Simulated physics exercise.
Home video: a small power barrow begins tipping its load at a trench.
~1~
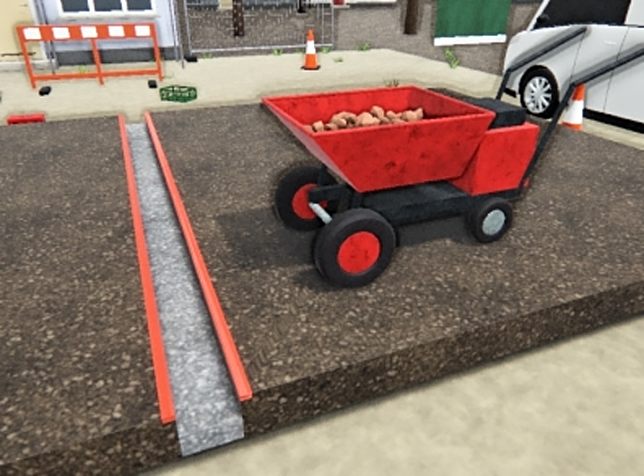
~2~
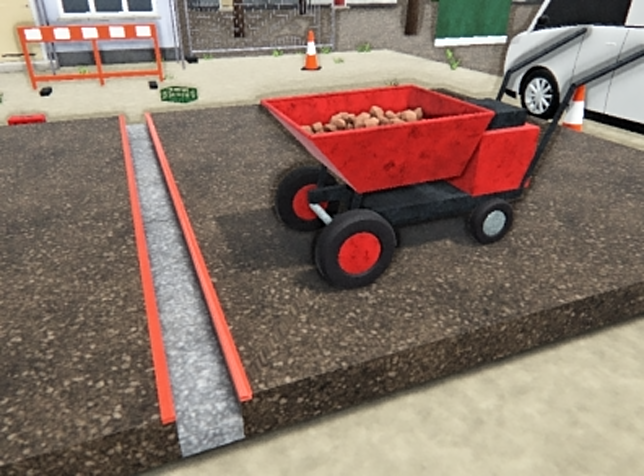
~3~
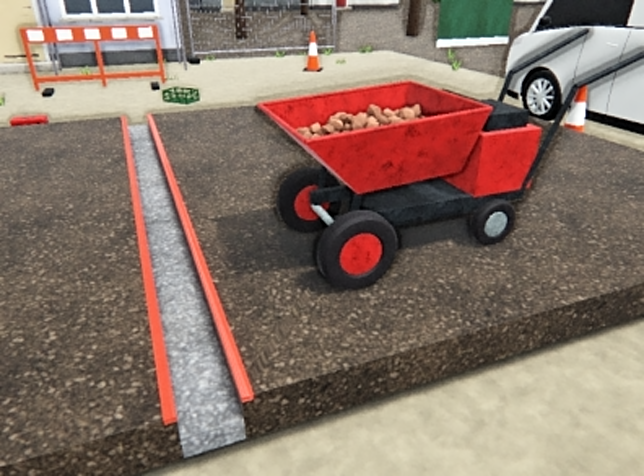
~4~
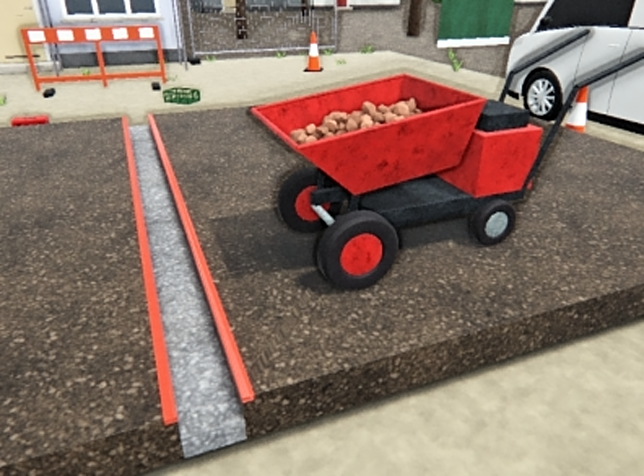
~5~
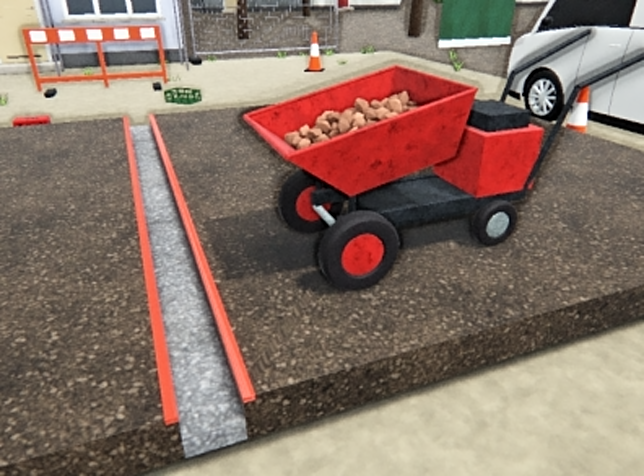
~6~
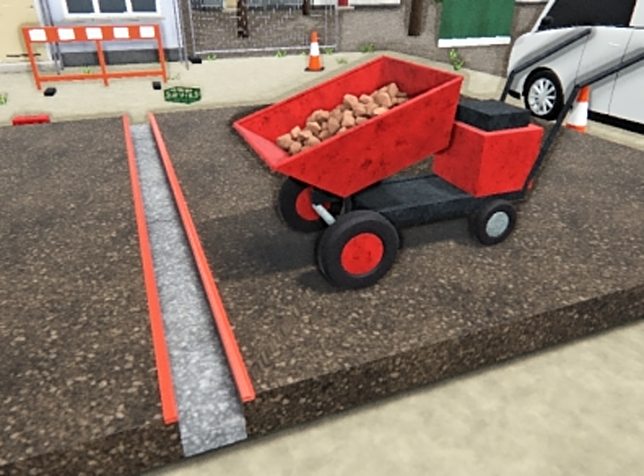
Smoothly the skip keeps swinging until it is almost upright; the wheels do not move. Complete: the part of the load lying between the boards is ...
More than half.
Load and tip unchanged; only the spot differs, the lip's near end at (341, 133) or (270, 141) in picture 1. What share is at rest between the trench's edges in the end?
Okay, so the first one ends at 50 % and the second at 50 %.
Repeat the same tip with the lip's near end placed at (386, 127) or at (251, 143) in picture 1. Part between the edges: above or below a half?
Trial 1 falls short of half, trial 2 falls short of half.
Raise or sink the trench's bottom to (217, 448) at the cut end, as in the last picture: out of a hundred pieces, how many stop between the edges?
Estimate: Approx. 80 in a hundred.
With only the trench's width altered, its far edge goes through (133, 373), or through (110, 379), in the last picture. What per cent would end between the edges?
You'd get 80 % in the first case and 80 % in the second.
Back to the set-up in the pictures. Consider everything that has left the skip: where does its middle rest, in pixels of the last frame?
(182, 287).
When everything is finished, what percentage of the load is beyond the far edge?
Result: Close to 10 %.
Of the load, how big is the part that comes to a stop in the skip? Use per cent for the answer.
Close to 20 percent.
Soon after the last picture, skip tipped steeply; all in the skip.
A little later, skip tipped right over; most in the skip; a stray few short of the trench; about a quarter in or heaped over the trench; a stray few falling.
Later still, skip tipped right over; about a quarter in the skip; a small part short of the trench; about two thirds in or heaped over the trench; a small part beyond it.
At rest, skip tipped right over; about a quarter in the skip; a small part short of the trench; about two thirds in or heaped over the trench; a small part beyond it.
